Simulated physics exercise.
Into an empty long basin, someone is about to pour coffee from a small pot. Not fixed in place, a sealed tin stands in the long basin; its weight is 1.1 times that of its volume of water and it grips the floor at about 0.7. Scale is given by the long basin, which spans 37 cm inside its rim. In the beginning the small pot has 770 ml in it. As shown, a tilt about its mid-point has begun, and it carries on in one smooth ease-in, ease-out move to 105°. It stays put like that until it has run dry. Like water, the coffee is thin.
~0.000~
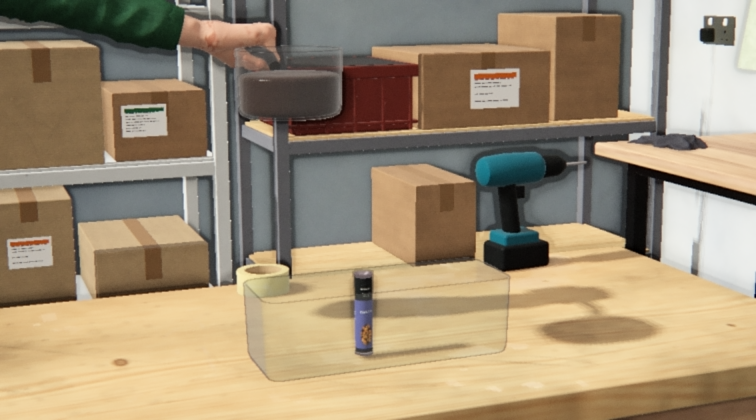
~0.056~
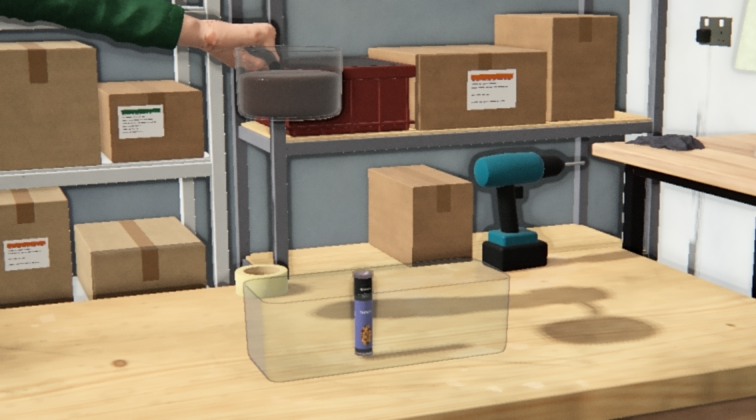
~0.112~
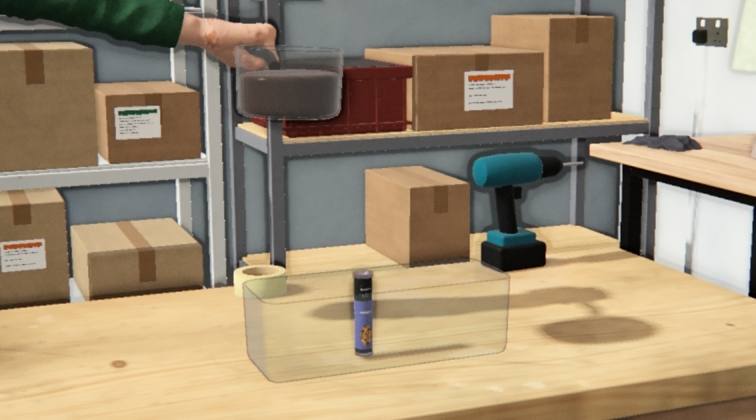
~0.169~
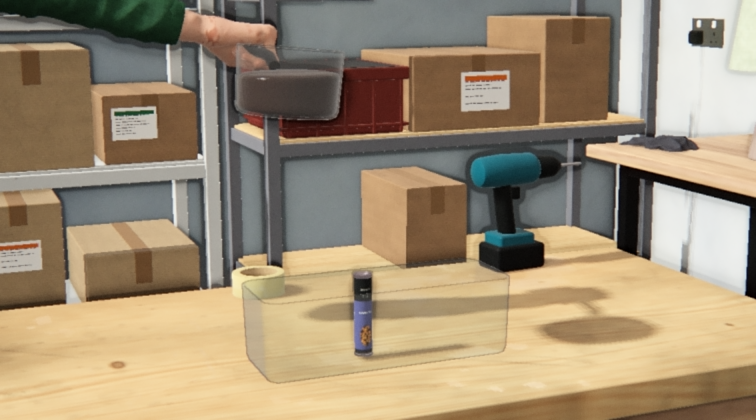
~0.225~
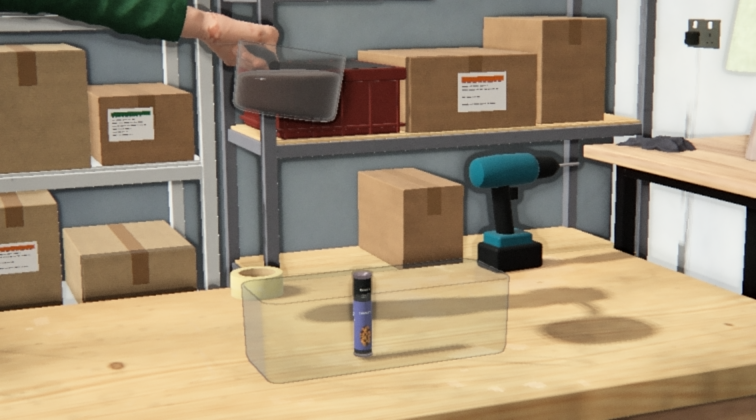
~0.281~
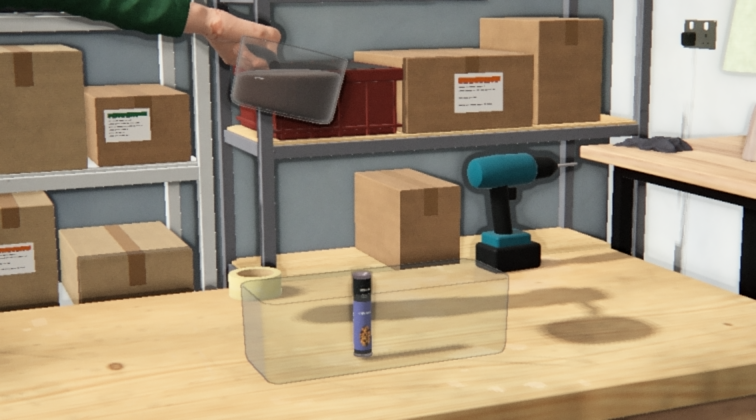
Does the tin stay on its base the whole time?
Here's my call: It does not tip.
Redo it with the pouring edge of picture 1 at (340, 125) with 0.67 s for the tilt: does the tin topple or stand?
It does not tip.
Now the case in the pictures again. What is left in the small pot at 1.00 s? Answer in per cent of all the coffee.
Roughly 18 per cent.
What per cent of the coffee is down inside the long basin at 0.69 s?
Roughly 0 per cent.
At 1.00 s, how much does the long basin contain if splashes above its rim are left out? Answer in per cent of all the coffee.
50 per cent or thereabouts.
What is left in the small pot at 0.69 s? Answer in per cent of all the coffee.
About 72 percent.
After 0.69 s the tilt is 69° and 72 per cent is still to pour; the tin stands where it began.
After 1.00 s the tilt is 100° and 17 per cent is still to pour; the tin stands where it began.
After 1.32 s the tilt is 105° and 1 per cent is still to pour; the tin stands where it began.
After 1.66 s the tilt is 105° and 0 per cent is still to pour; the tin stands where it began.
In the end the tin stands where it began.
